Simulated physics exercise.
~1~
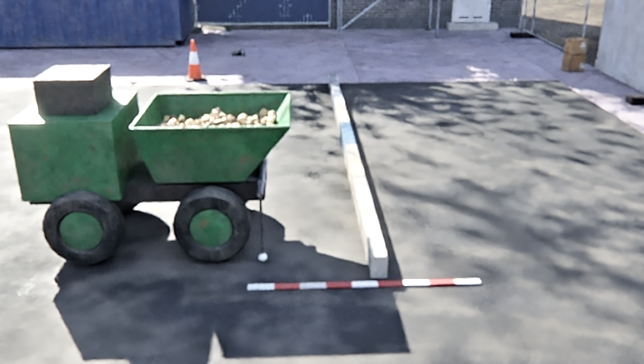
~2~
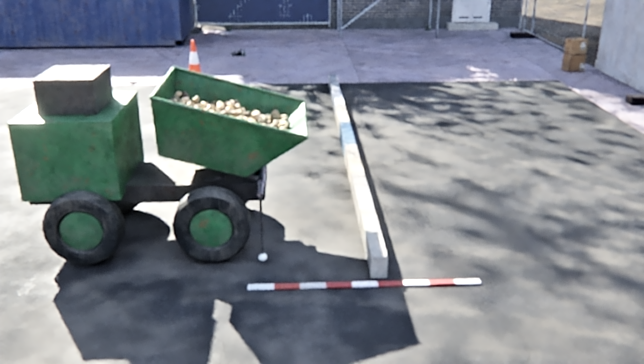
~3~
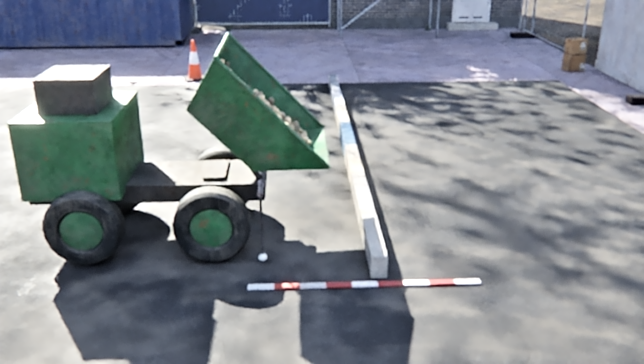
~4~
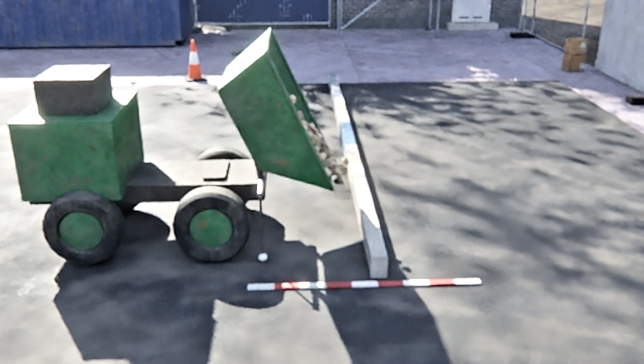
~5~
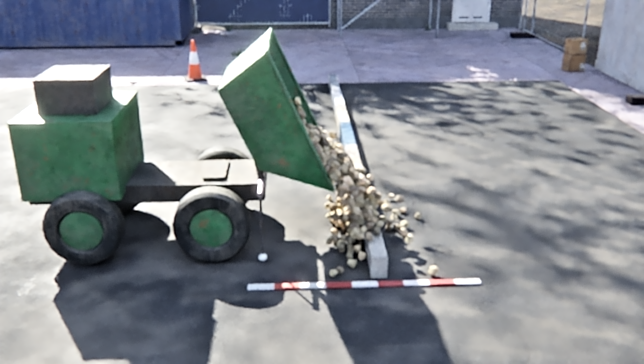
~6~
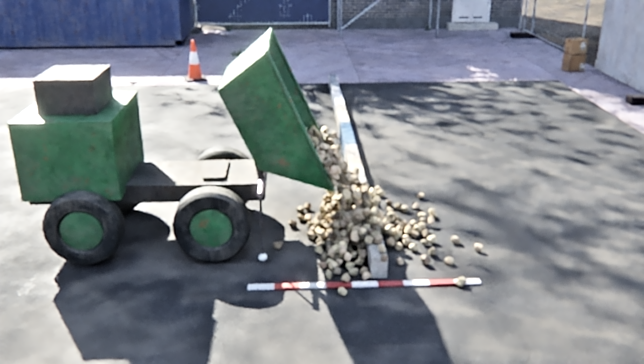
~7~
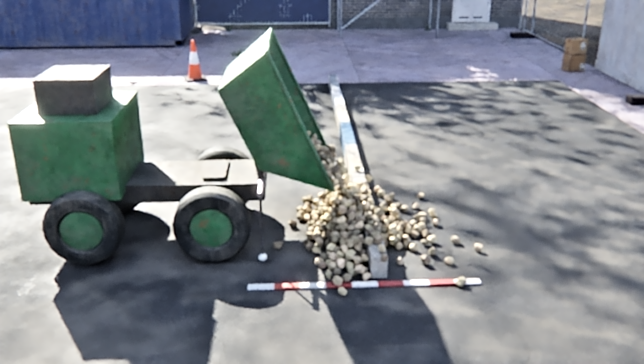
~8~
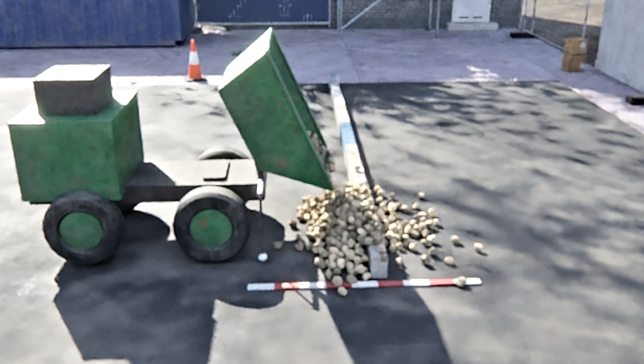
To begin with, a green dumper stands on dark tarmac, its skip level and filled with pale stones, facing a long, low kerb to its right. The skip then tilts steadily towards the kerb, with the stones still inside as it grows steep. Once it stops at a sharp angle, stones begin slipping from its lower lip. They pour down in a rush, heaping against the kerb, while some spill over to the far side. Finally the flow dies away, leaving a pile around the kerb and a few scattered stones beyond, with the skip still raised.
